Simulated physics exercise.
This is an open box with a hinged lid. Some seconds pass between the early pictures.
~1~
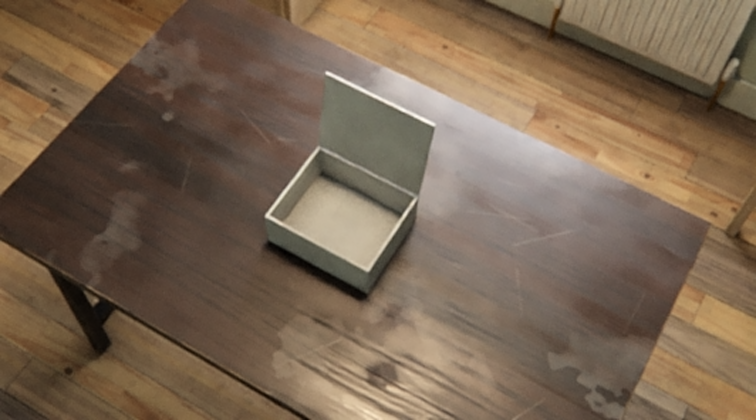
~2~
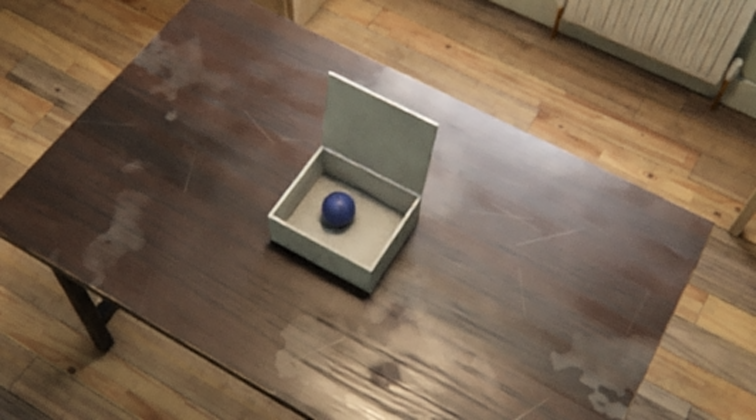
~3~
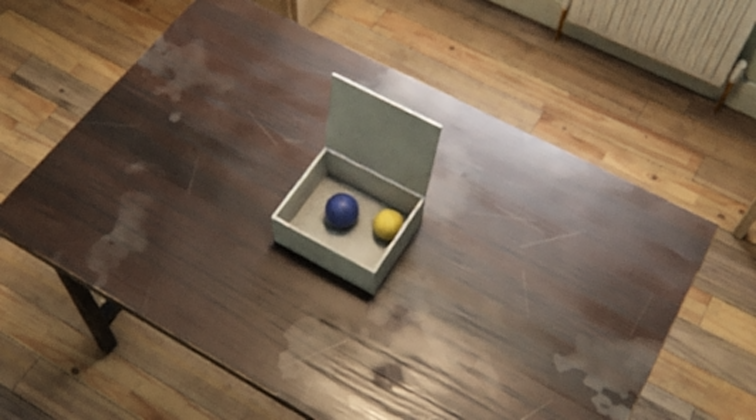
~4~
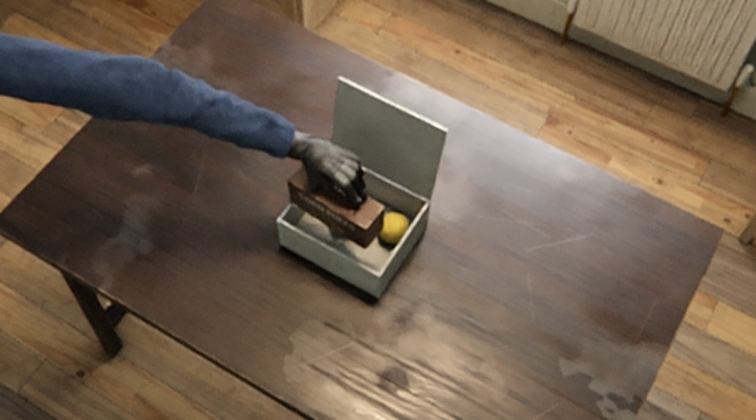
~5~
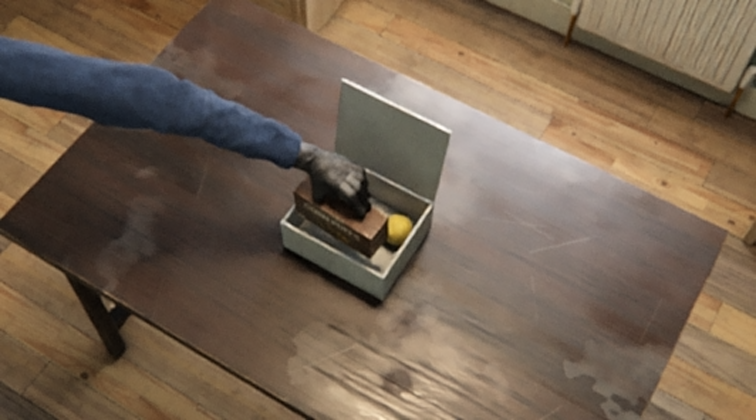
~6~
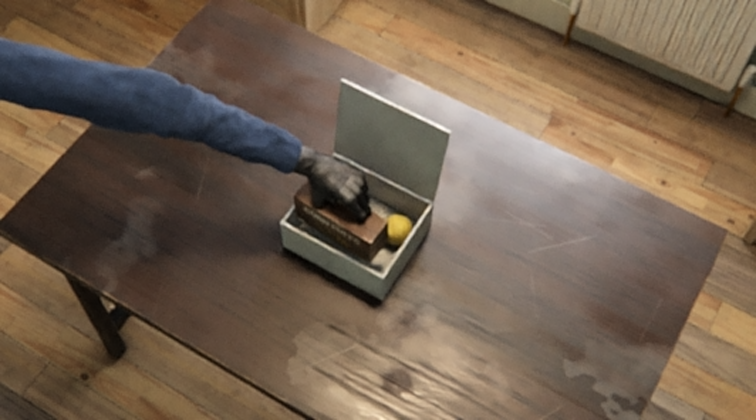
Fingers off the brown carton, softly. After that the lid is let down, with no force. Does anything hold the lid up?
Outcome: The lid sits on the rim.
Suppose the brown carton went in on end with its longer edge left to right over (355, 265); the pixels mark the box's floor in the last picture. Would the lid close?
Then it stays ajar.
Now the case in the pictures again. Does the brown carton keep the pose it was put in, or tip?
The brown carton keeps its pose.
Then, 0.50 s after the last picture, brown carton slid a little near (341, 236); blue ball rolled about its own width.
Then, 1.50 s after the last picture, lid 66° above the rim; brown carton slid a little near (341, 236); blue ball rolled a little.
Then, 2.10 s after the last picture, lid 16° above the rim; brown carton slid a little near (341, 236); blue ball rolled a little.
At rest, lid shut; moved from the start, brown carton; the other 2 in place. Seen from the same camera at the end, brown carton near (341, 236).
